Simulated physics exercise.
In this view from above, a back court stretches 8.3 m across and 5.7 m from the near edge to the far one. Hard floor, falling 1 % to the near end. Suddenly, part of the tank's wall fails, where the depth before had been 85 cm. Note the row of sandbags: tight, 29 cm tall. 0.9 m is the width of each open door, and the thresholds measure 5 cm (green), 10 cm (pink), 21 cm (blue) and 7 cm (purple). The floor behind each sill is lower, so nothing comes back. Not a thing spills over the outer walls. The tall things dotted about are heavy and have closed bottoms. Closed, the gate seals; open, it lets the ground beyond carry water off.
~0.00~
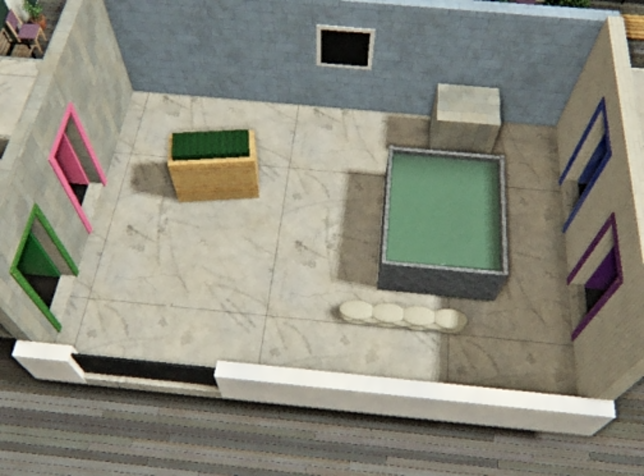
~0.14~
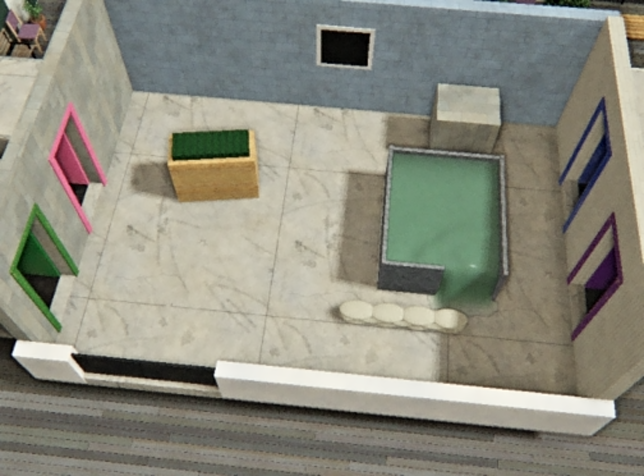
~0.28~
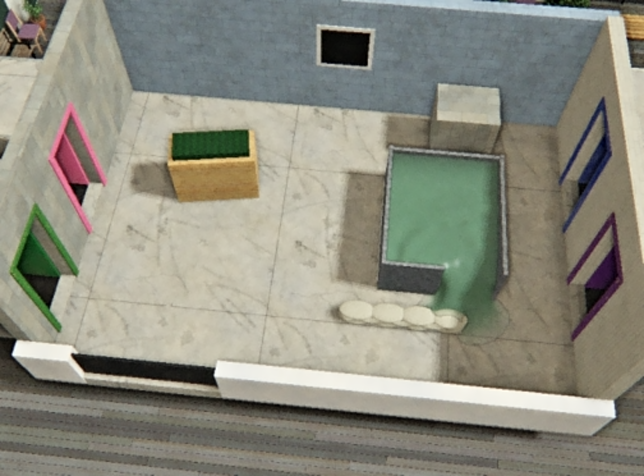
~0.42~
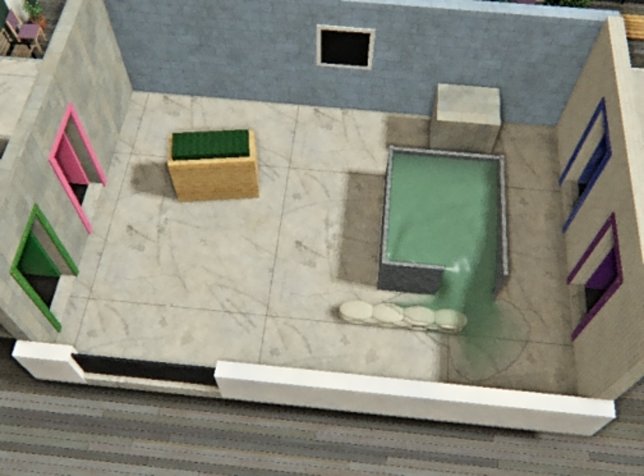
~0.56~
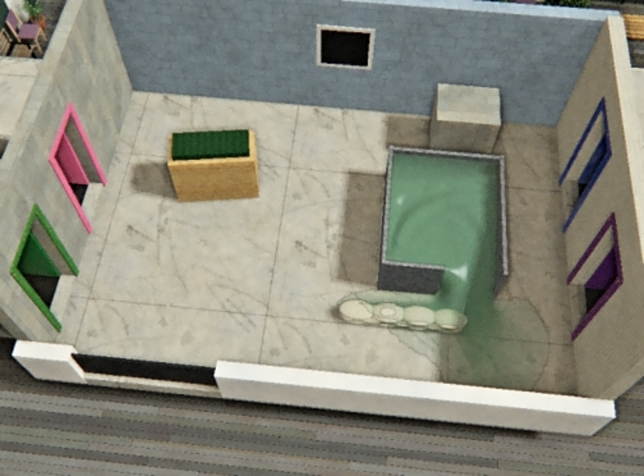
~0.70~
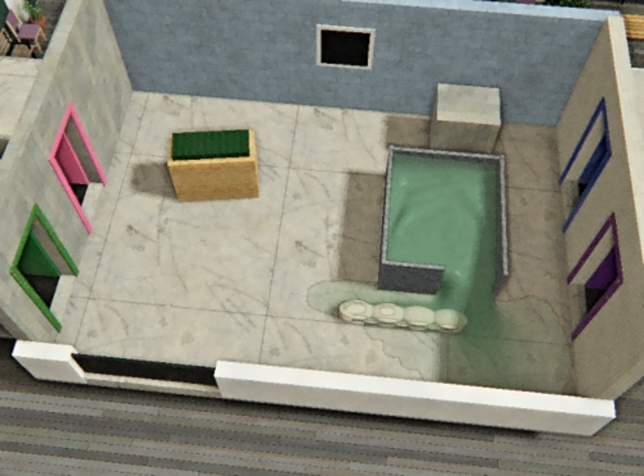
At first a grey-walled tank of green water stands still on the right side of a pale-floored court. Then part of its front wall gives way near the right corner, and water pours out toward the near edge, spreading thinly around the row of sandbags and leftward across the floor.
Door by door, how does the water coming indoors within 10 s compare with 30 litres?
In order: The green door lets in a larger amount than the limit. The pink door lets in a smaller amount than the limit. The blue door lets in a smaller amount than the limit. The purple door lets in a larger amount than the limit.
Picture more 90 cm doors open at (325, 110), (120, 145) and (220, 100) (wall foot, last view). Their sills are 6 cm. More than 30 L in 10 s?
In turn: Short of it, short of it, short of it.
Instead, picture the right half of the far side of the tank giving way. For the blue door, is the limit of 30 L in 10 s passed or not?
Then blue exceeds it.
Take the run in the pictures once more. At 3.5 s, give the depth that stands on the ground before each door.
Depth readings (cm): Green = 2; pink = 3; blue = 5; purple = 16.
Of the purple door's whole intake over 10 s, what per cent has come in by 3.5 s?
Share: ~ 30 %.
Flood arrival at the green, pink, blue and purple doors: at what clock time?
Times: Green 3.2 seconds, pink 3.0 seconds, blue 2.6 seconds, purple 0.9 seconds.
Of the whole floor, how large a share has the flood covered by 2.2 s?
About 35 per cent.
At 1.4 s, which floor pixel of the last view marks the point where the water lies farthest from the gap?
Around pixel (209, 254).
After 1.4 s water covers 20 % of the floor and is deepest (64 cm) near (564, 412); green door not reached, pink door not reached, blue door not reached, purple door 5 cm at the sill, 0 L in.
After 2.2 s water covers 35 % of the floor and is deepest (50 cm) near (564, 412); green door not reached, pink door not reached, blue door not reached, purple door 16 cm at the sill, 6 L in.
After 3.5 s water covers 60 % of the floor and is deepest (40 cm) near (448, 315); green door 2 cm at the sill, 0 L in, pink door 3 cm at the sill, 0 L in, blue door 5 cm at the sill, 0 L in, purple door 16 cm at the sill, 42 L in.
After 6.0 s water covers 70 % of the floor and is deepest (25 cm) near (448, 315); green door 17 cm at the sill, 91 L in, pink door 11 cm at the sill, 2 L in, blue door 9 cm at the sill, 0 L in, purple door 13 cm at the sill, 110 L in.
After 10.0 s water covers 95 % of the floor and is deepest (15 cm) near (517, 407); green door 11 cm at the sill, 230 L in, pink door 7 cm at the sill, 4 L in, blue door 11 cm at the sill, 0 L in, purple door 10 cm at the sill, 141 L in.
